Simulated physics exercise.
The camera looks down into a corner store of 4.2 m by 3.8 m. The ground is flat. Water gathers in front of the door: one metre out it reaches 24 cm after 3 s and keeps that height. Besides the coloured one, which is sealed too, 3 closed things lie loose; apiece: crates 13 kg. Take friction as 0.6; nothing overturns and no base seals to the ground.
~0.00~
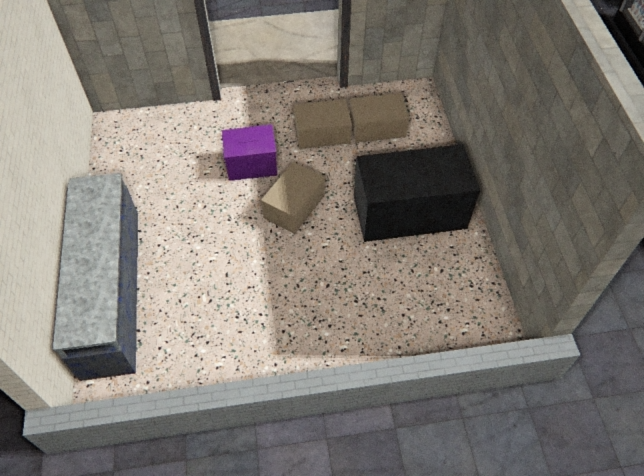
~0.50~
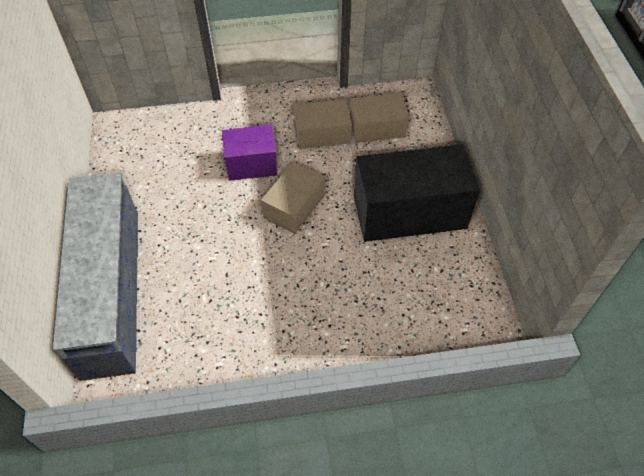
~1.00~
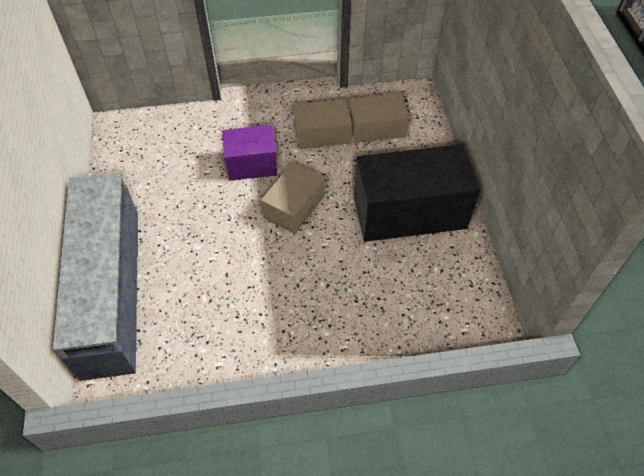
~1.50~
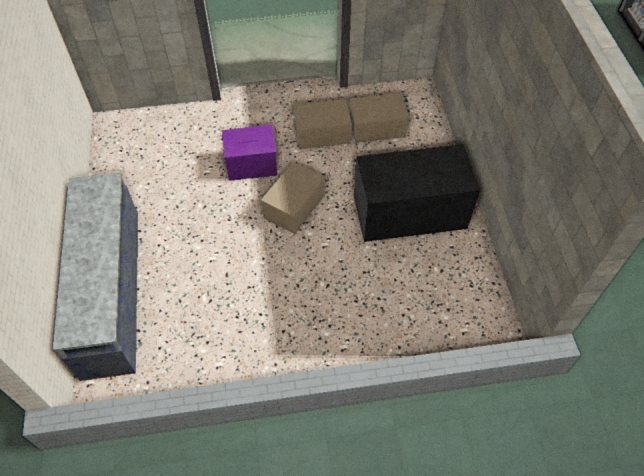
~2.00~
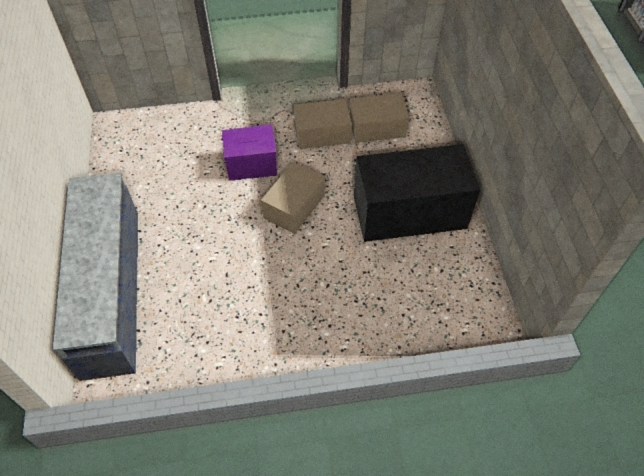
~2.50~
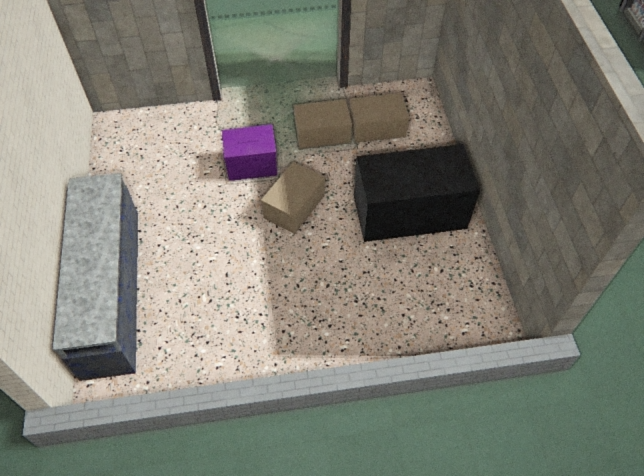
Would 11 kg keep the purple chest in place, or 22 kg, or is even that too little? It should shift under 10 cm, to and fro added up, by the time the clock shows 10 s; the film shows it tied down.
For it, neither load is enough.
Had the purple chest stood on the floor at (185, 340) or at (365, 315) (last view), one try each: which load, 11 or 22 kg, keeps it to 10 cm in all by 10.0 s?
In that order: Neither holds; neither holds.
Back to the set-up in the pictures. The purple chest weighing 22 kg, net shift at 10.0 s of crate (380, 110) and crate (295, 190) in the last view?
In turn: 60 cm, 150 cm.
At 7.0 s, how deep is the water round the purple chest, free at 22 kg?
Roughly 8 cm.
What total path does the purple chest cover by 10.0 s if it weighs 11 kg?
Some 300 cm in all.
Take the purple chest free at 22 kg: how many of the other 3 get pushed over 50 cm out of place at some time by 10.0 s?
3 of them.
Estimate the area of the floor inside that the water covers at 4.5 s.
About 9.5 m2.
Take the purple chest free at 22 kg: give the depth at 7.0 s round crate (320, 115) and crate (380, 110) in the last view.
Roughly 9 and 6 cm.
After 3.5 s the purple chest would be 56 cm from its start with 11 kg and 23 cm from its start with 22 kg; 7 cm of water round it then.
After 4.5 s the purple chest would be 172 cm from its start with 11 kg and 94 cm from its start with 22 kg; 6 cm of water round it then.
After 7.0 s the purple chest would be 262 cm from its start with 11 kg and 142 cm from its start with 22 kg; 8 cm of water round it then.
After 10.0 s the purple chest would be 257 cm from its start with 11 kg and 166 cm from its start with 22 kg; 19 cm of water round it then.
